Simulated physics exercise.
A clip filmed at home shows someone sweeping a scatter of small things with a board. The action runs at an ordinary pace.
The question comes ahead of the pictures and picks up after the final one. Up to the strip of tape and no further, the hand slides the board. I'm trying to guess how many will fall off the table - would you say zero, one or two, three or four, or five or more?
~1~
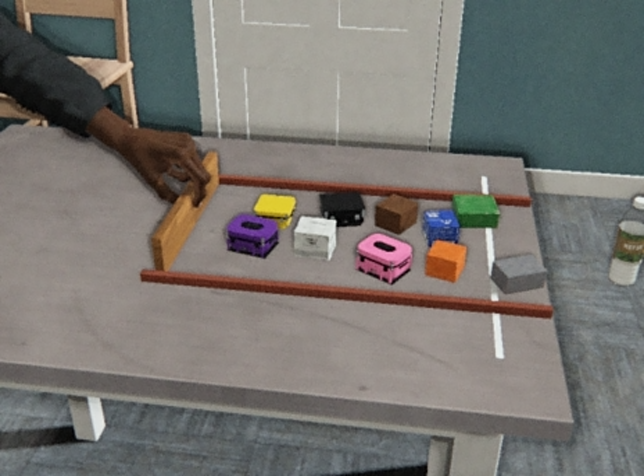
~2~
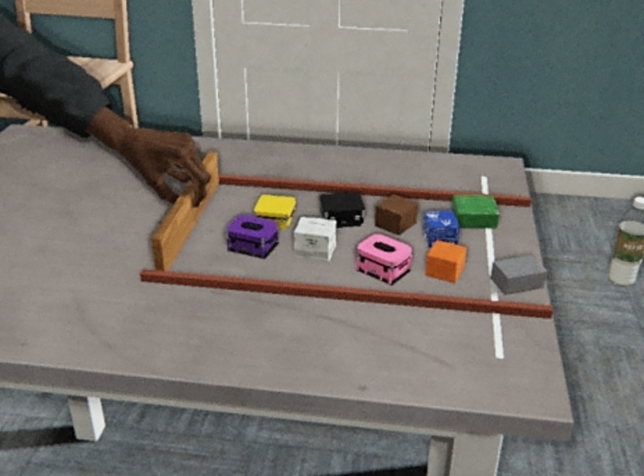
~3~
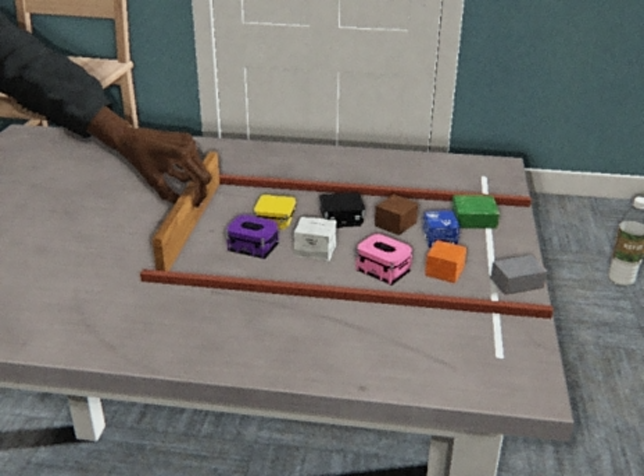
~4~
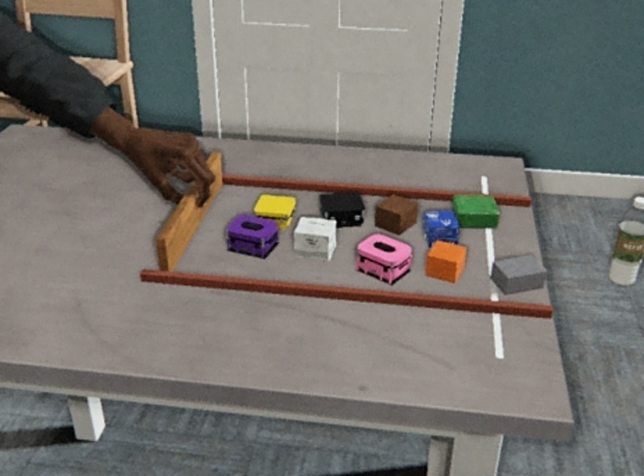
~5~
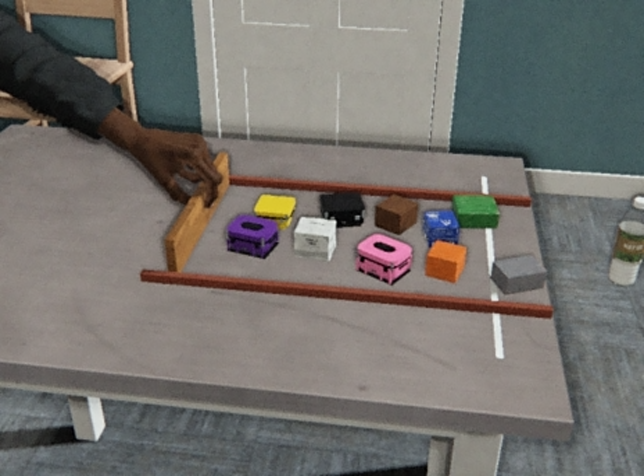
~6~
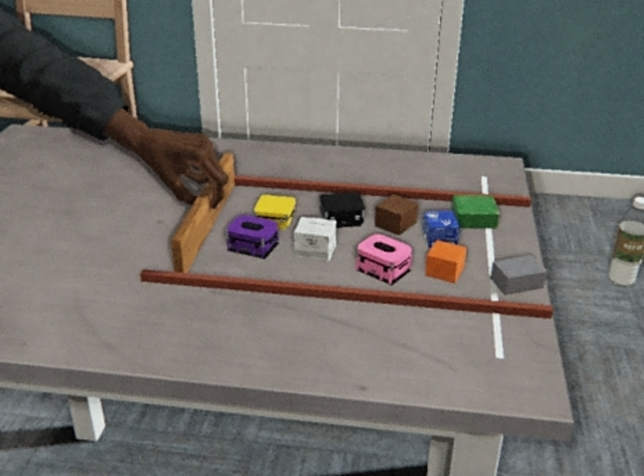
Okay, so the number that tips off the end comes to at least five, I'd say.
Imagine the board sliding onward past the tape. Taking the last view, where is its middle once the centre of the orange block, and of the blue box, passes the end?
I'd say about (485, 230) for the first one and about (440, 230) for the second.
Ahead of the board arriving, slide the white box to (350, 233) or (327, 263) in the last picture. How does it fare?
Place by place, it goes down, then holds its place.
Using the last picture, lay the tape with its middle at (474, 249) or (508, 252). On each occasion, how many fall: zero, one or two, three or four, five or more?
Count of falls, case 1: Either three or four; case 2: Five or over.
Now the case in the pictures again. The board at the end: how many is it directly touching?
Contact count: 3.
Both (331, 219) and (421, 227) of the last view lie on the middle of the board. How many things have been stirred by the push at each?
Up to then 7, and up to the other point 10.
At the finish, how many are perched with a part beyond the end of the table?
In total, 0 of them.
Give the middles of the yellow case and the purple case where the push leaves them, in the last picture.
Yellow case: (508, 231); purple case: (515, 255).
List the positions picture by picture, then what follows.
The first picture shows grey block (518, 274); green block (475, 211); orange block (446, 261); board (189, 208); tape (490, 250).
The second picture shows green block (475, 212); black case (342, 210).
The third picture shows orange block (446, 262); yellow case (275, 212).
The fourth picture shows grey block (518, 275); pink case (384, 259).
The fifth picture shows green block (475, 212); board (201, 209).
The sixth picture shows grey block (518, 275); green block (475, 212); orange block (446, 262); board (206, 210); tape (490, 250).
Early on, none off yet; grey block at rest near (518, 275); green block at rest near (475, 212); orange block at rest near (447, 262).
Finally, the number that fall off is five or more; lost, white box, black case, brown block, blue box, orange block, green block and grey block.
